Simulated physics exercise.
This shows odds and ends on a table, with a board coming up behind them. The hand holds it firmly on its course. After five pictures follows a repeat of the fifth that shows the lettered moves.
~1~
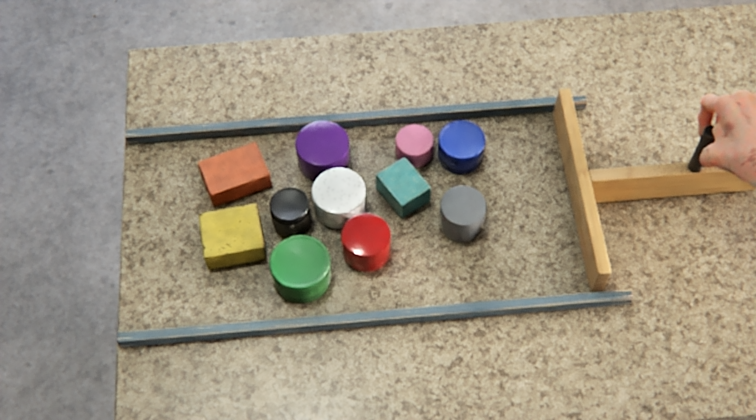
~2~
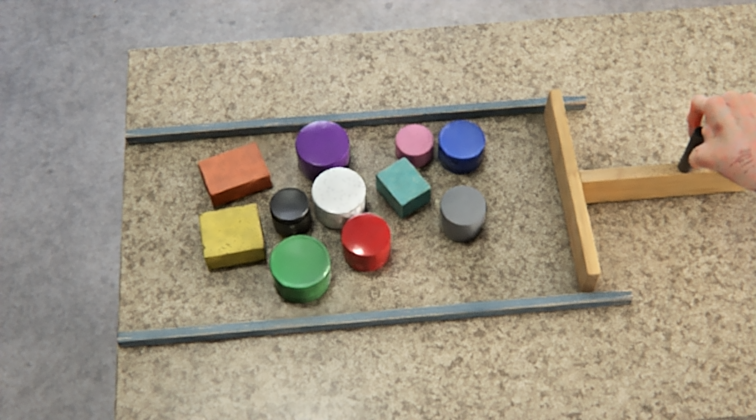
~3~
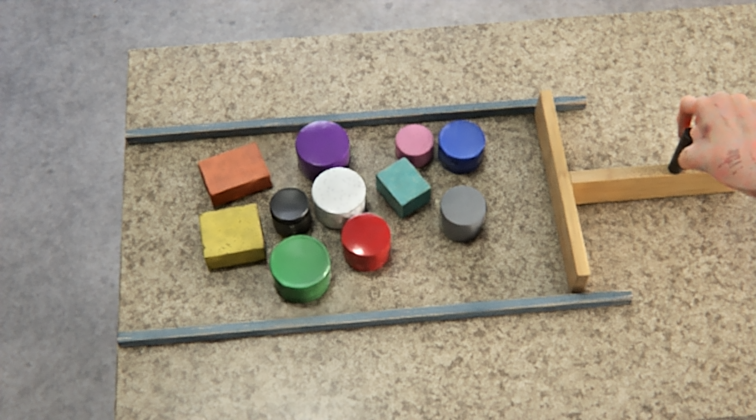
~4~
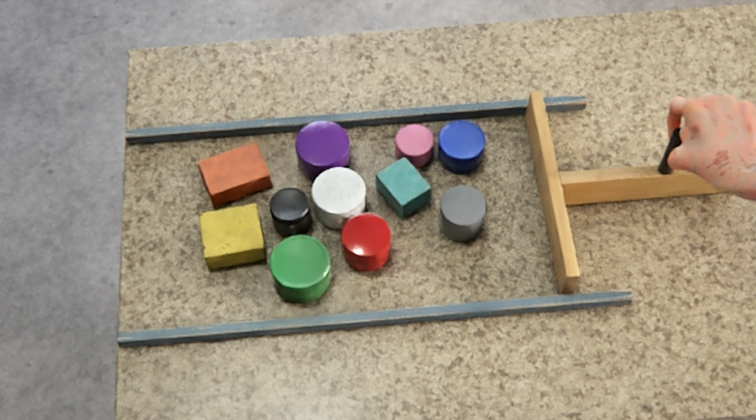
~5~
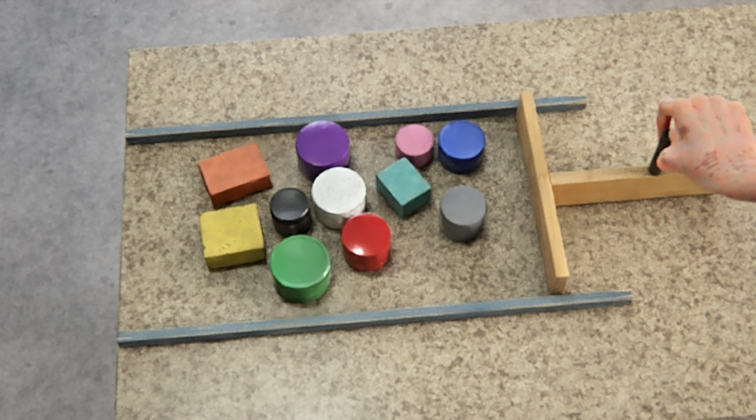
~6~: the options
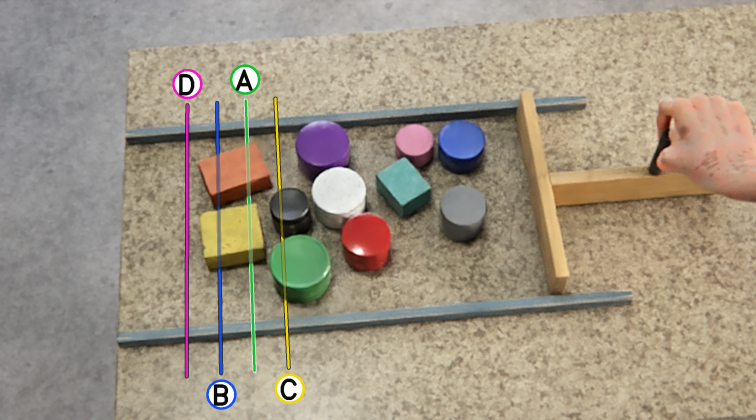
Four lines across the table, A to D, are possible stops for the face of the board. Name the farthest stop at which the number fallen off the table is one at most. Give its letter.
Stop at A.
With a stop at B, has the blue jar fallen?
By then, no.
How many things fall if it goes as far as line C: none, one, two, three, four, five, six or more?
The count is none.
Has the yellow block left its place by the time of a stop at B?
By then, yes.
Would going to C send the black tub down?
No.
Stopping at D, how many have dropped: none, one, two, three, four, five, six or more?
In all, six or more.
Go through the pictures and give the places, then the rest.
In the first frame, board (584, 176); turquoise block (403, 188); yellow block (233, 237).
In the second frame, board (574, 177); black tub (291, 213).
In the third frame, board (563, 178); grey pot (462, 214).
In the fourth frame, board (553, 178); orange block (235, 174).
In the fifth frame, board (544, 179); purple pot (323, 151); blue jar (461, 147); red pot (366, 243).
On the marked copy, A at (250, 226); B at (219, 228); C at (282, 223); D at (187, 231).
Following A. Soon after the start, board (438, 188); pink tin (361, 141); purple pot (318, 152).
Later, board (332, 196); yellow block (175, 245); orange block (201, 190).
In the end, board (251, 203); yellow block over the edge; black tub (136, 286); one fallen.
As for the rest, B drops three; C is within the limit but short; D drops six.
